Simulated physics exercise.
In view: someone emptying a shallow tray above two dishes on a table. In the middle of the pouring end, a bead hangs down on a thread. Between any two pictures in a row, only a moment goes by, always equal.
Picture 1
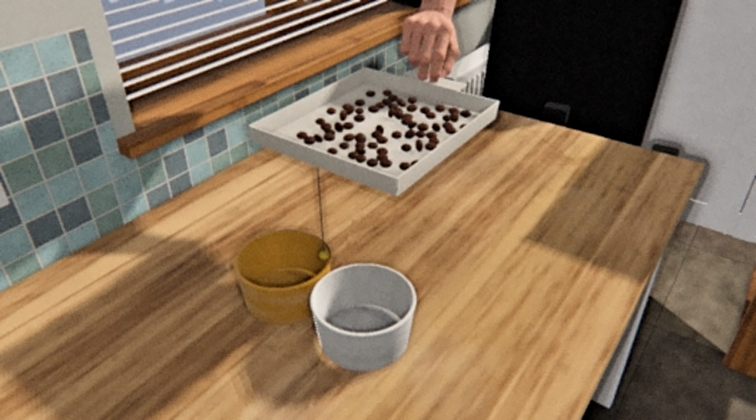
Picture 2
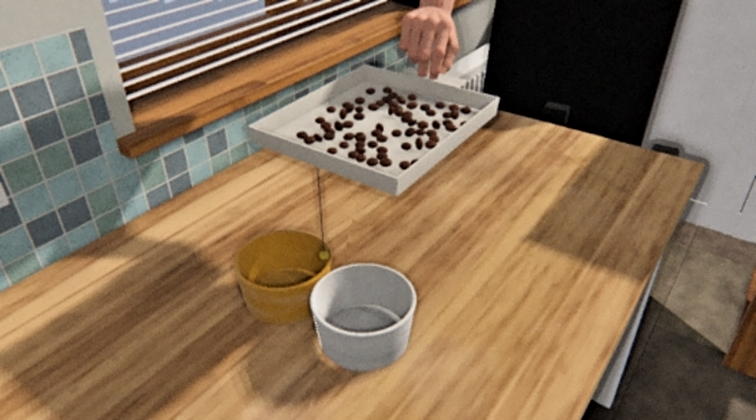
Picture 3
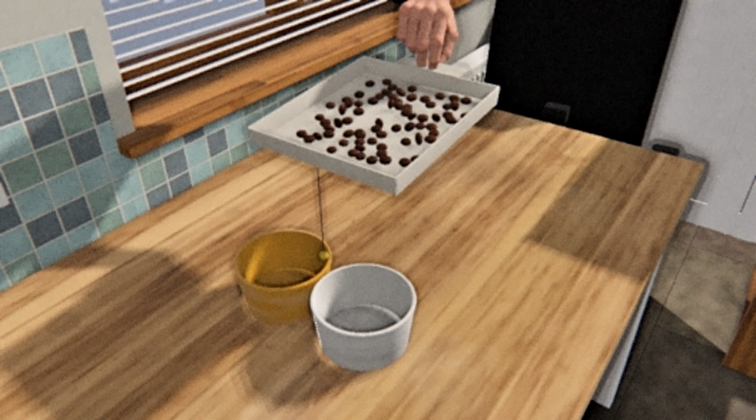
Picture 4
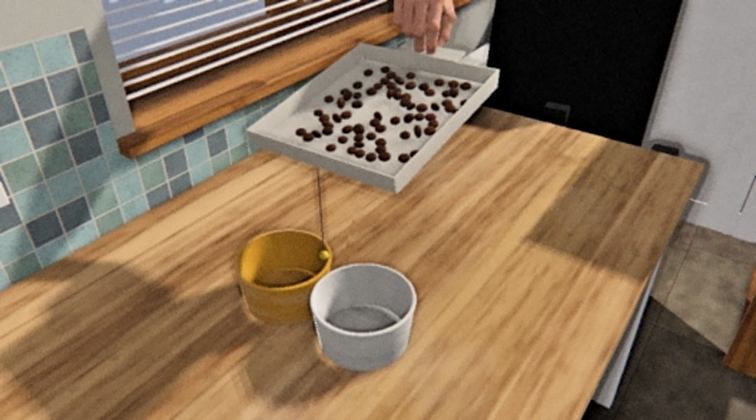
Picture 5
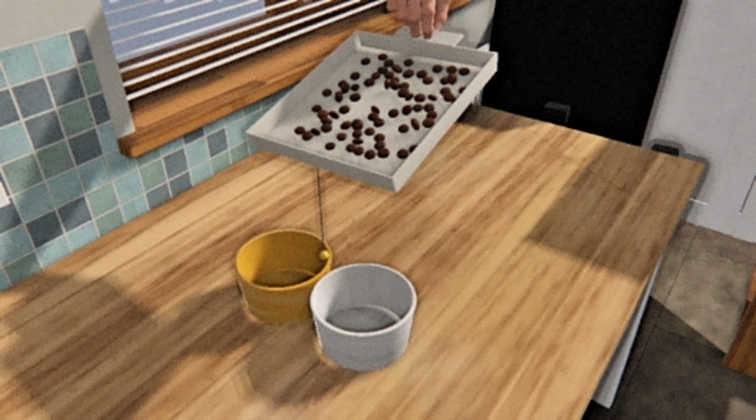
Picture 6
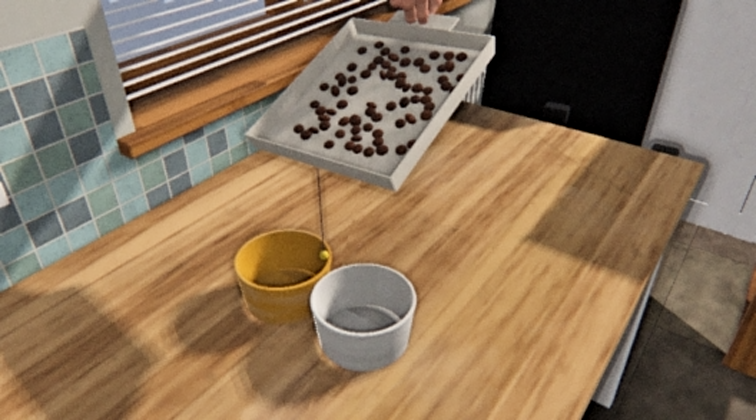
A hand tilts a shallow tray of chocolate drops above two dishes, raising its far side.
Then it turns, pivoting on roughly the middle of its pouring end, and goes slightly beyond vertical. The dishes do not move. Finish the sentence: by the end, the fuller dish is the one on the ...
... left.
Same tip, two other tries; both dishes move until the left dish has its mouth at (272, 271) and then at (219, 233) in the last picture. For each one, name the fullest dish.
In turn: Left; the right one.
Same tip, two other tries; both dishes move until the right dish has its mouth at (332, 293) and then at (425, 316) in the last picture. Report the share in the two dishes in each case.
Roughly 80 %, then roughly 10 %.
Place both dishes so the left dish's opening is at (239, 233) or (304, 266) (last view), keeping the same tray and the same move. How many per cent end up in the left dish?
20% for the first placement, 40% for the second.
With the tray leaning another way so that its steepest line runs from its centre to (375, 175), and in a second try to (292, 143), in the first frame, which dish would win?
Results - the dish on the right side first, the dish on the left side second.
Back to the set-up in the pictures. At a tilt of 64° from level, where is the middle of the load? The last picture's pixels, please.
Roughly (316, 136).
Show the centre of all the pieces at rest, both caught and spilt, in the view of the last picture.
Somewhere close to (274, 305) in the last picture.
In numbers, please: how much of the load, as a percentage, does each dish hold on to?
Left dish: Around 50 in a hundred; right dish: Around 10 in a hundred.
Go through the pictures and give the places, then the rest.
In the first frame, corners of the pouring end near (251, 125) and (397, 177), level; middle of the load near (380, 130), flat chocolate drops; left dish near (252, 299); right dish near (332, 344); bead on its thread near (324, 255).
In the second frame, corners of the pouring end near (251, 126) and (397, 177), level; middle of the load near (380, 128).
In the third frame, corners of the pouring end near (250, 127) and (396, 176), tipped barely, lowest at the left corner; middle of the load near (379, 123).
In the fourth frame, corners of the pouring end near (249, 129) and (394, 176), tipped a little, lowest at the left corner; middle of the load near (378, 117).
In the fifth frame, corners of the pouring end near (248, 131) and (392, 176), tipped clearly, lowest at the left corner; middle of the load near (375, 110).
In the sixth frame, corners of the pouring end near (247, 134) and (390, 176), tipped clearly, lowest at the left corner; middle of the load near (372, 105); left dish near (252, 299); right dish near (332, 344).
Shortly afterwards, tray tipped steeply; the whole lot on the tray.
Next, tray tipped past a quarter turn; all but a few on the tray; only a few in the left dish; only a few outside both; only a few in the air.
Some moments later, tray tipped past a quarter turn; a little in the right dish; near half in the left dish; near a third outside both.
In the end, tray tipped past a quarter turn; a little in the right dish; near half in the left dish; near a third outside both.
